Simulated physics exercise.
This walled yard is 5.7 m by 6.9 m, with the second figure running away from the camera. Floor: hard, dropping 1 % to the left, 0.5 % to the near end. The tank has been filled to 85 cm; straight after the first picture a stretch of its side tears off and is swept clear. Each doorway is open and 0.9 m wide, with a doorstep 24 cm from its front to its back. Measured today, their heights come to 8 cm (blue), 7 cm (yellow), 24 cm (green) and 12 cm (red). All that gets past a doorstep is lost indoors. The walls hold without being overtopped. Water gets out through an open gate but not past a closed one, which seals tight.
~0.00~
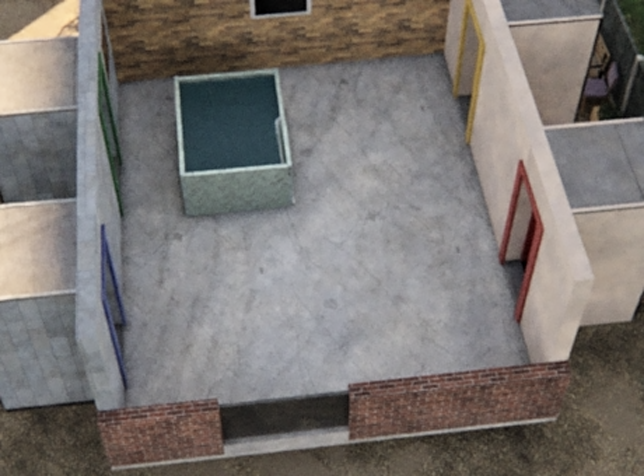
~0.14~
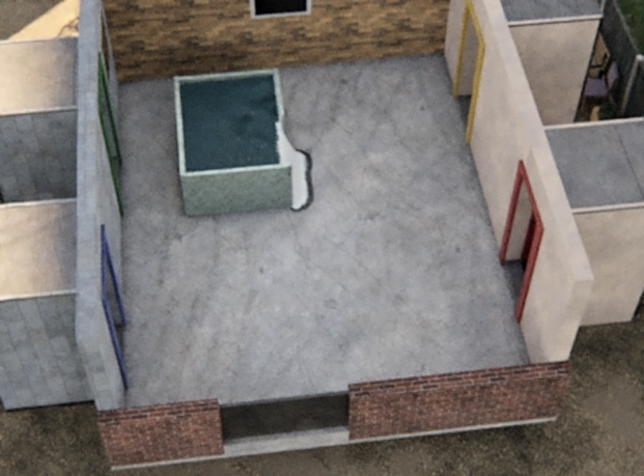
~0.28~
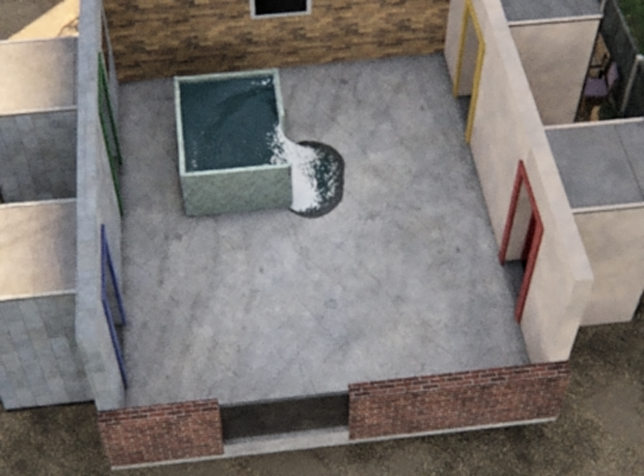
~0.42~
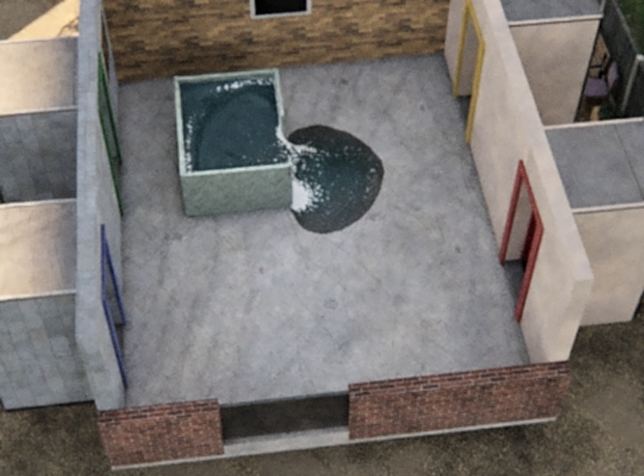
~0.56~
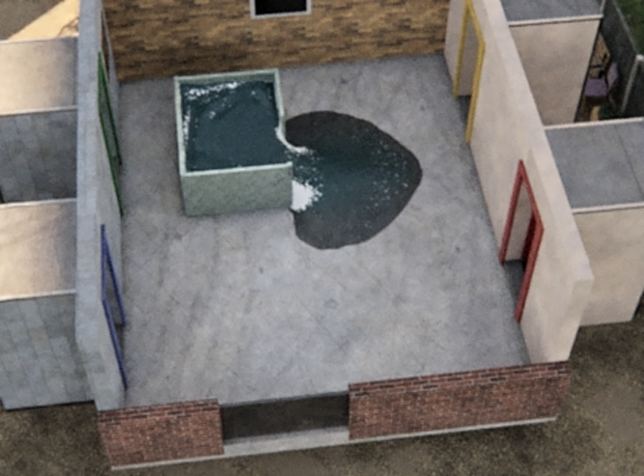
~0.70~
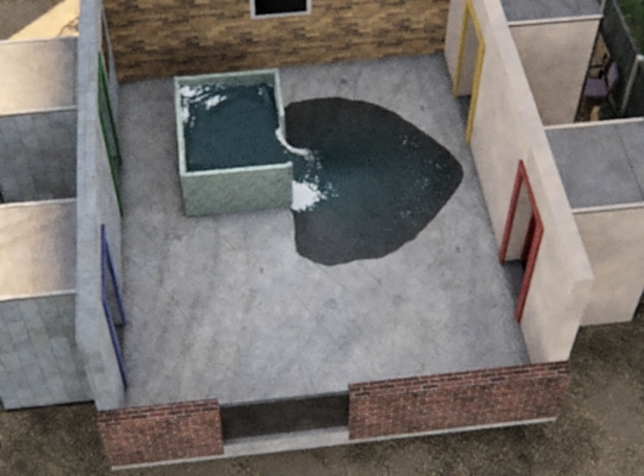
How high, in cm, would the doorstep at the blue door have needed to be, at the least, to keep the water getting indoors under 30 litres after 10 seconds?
About 9.5 cm.
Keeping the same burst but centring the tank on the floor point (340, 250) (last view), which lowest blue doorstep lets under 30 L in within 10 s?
A height near 9.0 cm.
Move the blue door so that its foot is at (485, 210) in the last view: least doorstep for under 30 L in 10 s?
Minimum: Close to 23 cm.
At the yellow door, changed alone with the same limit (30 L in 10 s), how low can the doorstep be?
Yellow would need about 19 cm on its own.
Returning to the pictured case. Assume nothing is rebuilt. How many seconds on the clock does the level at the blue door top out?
I'd say near 7.0 seconds.
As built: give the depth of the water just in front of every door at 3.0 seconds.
Door by door in centimetres - blue 0, yellow 18, green 0, red 13.
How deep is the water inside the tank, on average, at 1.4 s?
About 52 centimetres.
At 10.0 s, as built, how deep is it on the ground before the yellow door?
5.0 cm.
After 1.4 s water covers 35 % of the floor, deepest (44 cm) near (292, 188); it has not reached the blue door.
After 3.0 s water covers 40 % of the floor, deepest (32 cm) near (520, 395); it has not reached the blue door.
After 10.0 s water covers 95 % of the floor, deepest (15 cm) near (120, 146); 11 cm at the blue door, 52 litres in over its 8 cm doorstep.
At the blue door as built, the water arrived by 4.8 s and peaked near 14 cm at 7.2 s.
With a doorstep of 8.5 cm, 43 litres would have come in within the 10 s; with 11.5 cm, 7 litres. So under 30 litres takes about 9.5 cm.
